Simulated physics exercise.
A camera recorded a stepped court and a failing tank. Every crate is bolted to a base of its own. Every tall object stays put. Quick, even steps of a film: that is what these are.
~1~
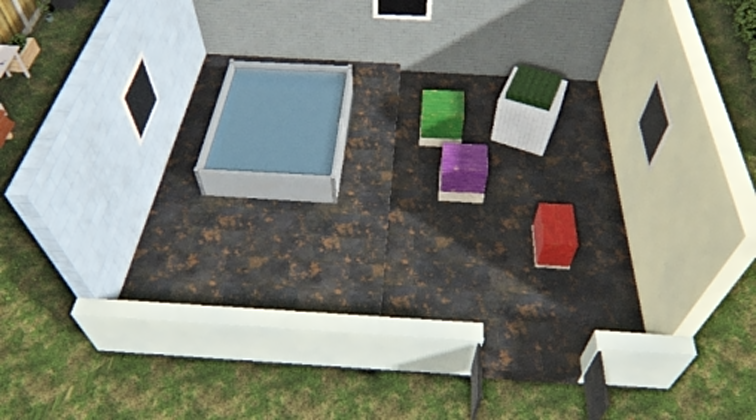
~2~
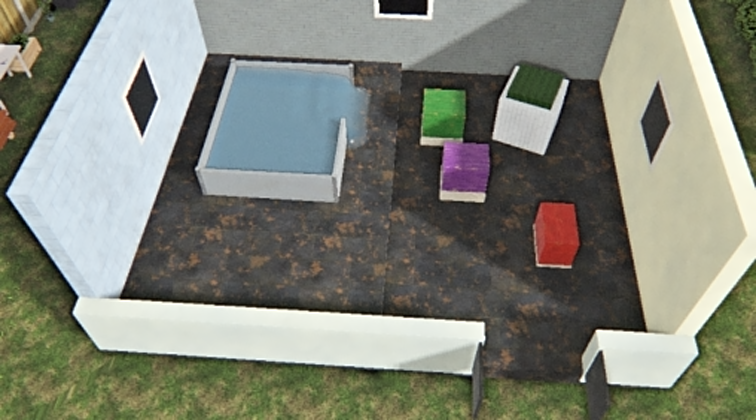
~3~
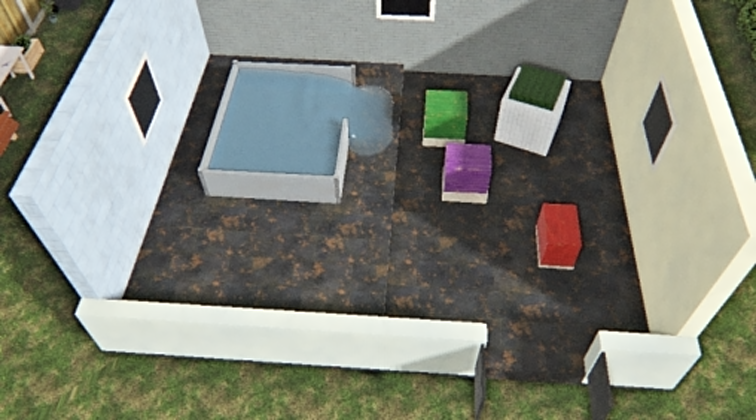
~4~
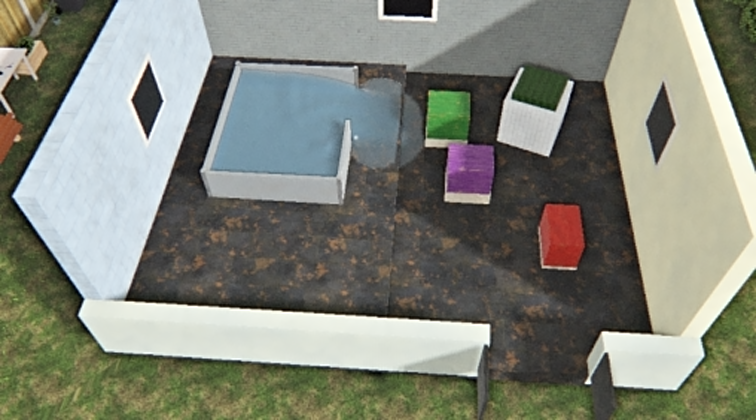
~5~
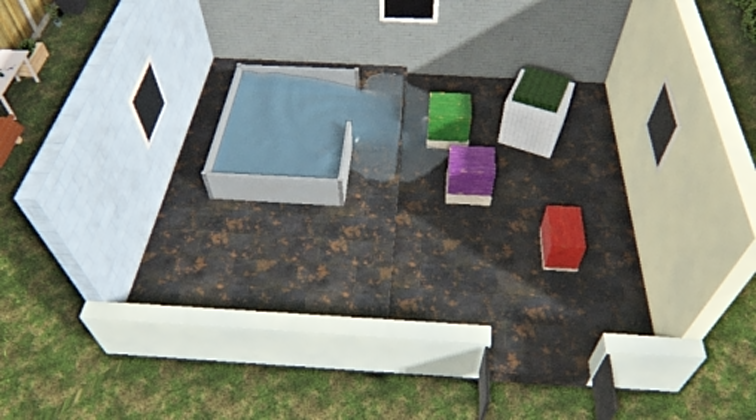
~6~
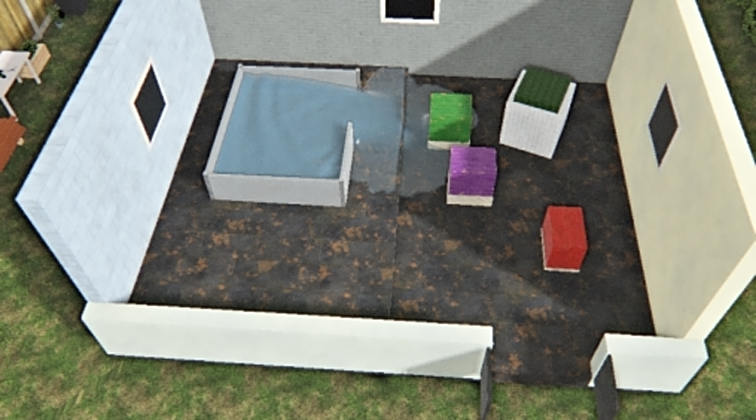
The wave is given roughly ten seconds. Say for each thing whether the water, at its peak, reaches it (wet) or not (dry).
The purple crate is spared; the red crate is hit; the green crate is hit.
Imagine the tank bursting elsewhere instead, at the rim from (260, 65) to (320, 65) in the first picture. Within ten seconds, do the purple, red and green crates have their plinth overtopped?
My guess is purple remains untouched, red goes wet, and green remains untouched.
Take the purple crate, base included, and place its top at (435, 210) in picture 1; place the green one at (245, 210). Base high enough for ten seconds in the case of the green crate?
Green is not reached.
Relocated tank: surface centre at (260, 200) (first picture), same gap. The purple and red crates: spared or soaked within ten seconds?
Result - purple crate gets flooded, red crate gets flooded.
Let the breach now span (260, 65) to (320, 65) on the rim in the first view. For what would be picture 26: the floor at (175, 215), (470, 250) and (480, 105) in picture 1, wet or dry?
Spot one: Reached by the flood. Spot two: Spared by the leak. Spot three: Reached by the flood.
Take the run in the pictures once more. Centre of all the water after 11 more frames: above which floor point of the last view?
Around pixel (357, 133) of the last picture.
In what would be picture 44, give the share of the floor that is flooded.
That's roughly 55 per cent.
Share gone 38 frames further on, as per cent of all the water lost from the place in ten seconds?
Share gone: About 20 %.
A moment on, water covers 20 % of the floor; the purple crate water round its plinth, the red crate not reached, the green crate water round its plinth.
Next, water covers 30 % of the floor; the purple crate water round its plinth, the red crate not reached, the green crate water round its plinth.
Then, water covers 40 % of the floor; the purple crate water round its plinth, the red crate not reached, the green crate water round its plinth.
Later, water covers 55 % of the floor; the purple crate water round its plinth, the red crate water round its plinth, the green crate water round its plinth.
In the end, water covers 60 % of the floor; the purple crate stayed above the water, the red crate was topped, the green crate was topped.
